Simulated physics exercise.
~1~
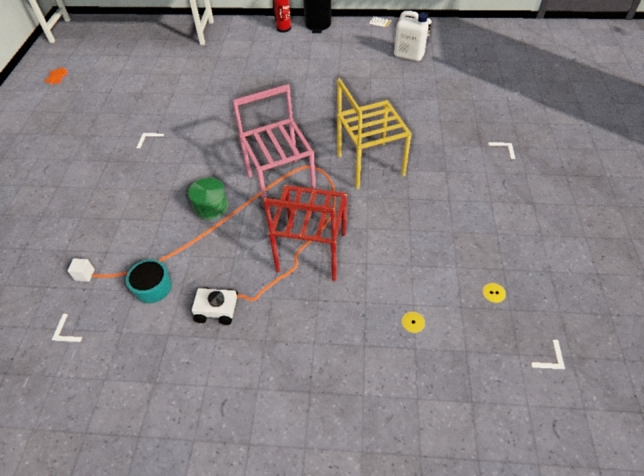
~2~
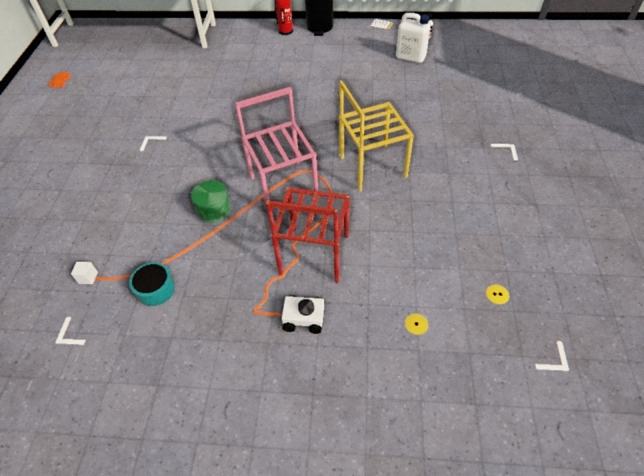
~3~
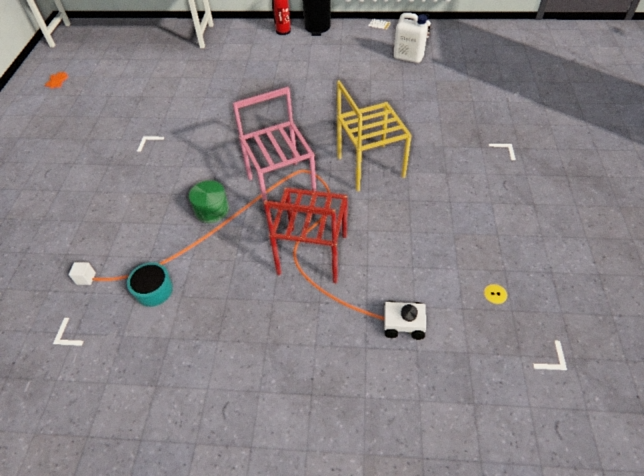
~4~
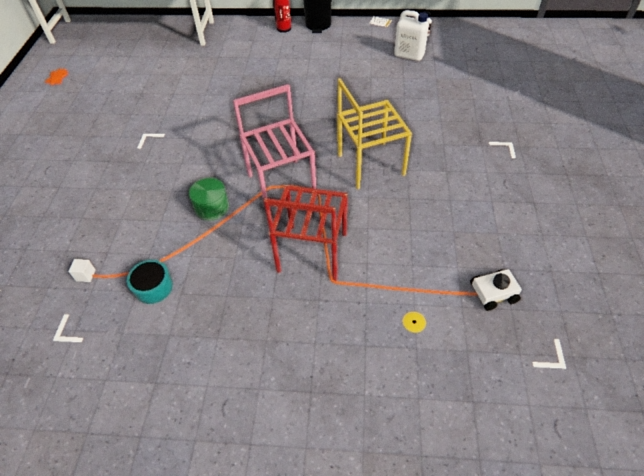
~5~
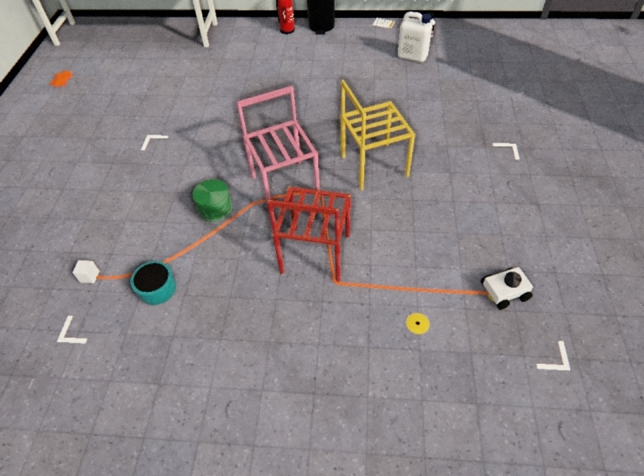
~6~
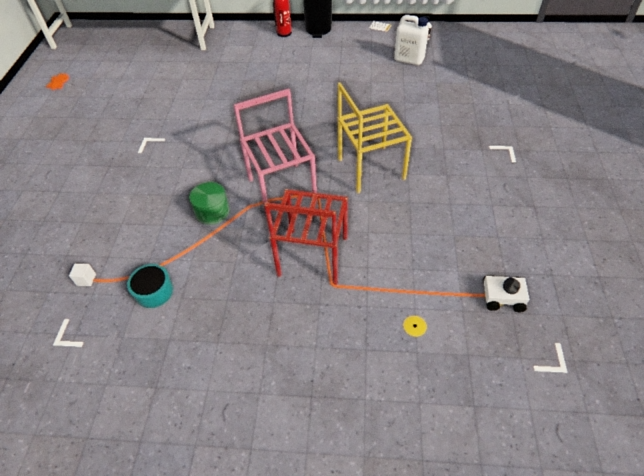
Three slatted chairs, pink at the back, yellow to its right and red in front, stand on a grey tiled floor seen from above by a slightly swaying camera. A green tub and a teal pot sit to their left, and an orange lead winds from a white block at far left among them to a small white cart. The cart rolls right, pulling the lead along, and covers a yellow mark. It continues to the second mark, drawing the lead straight from a red chair leg. Finally it stops there, with the chairs, tub and pot still standing.
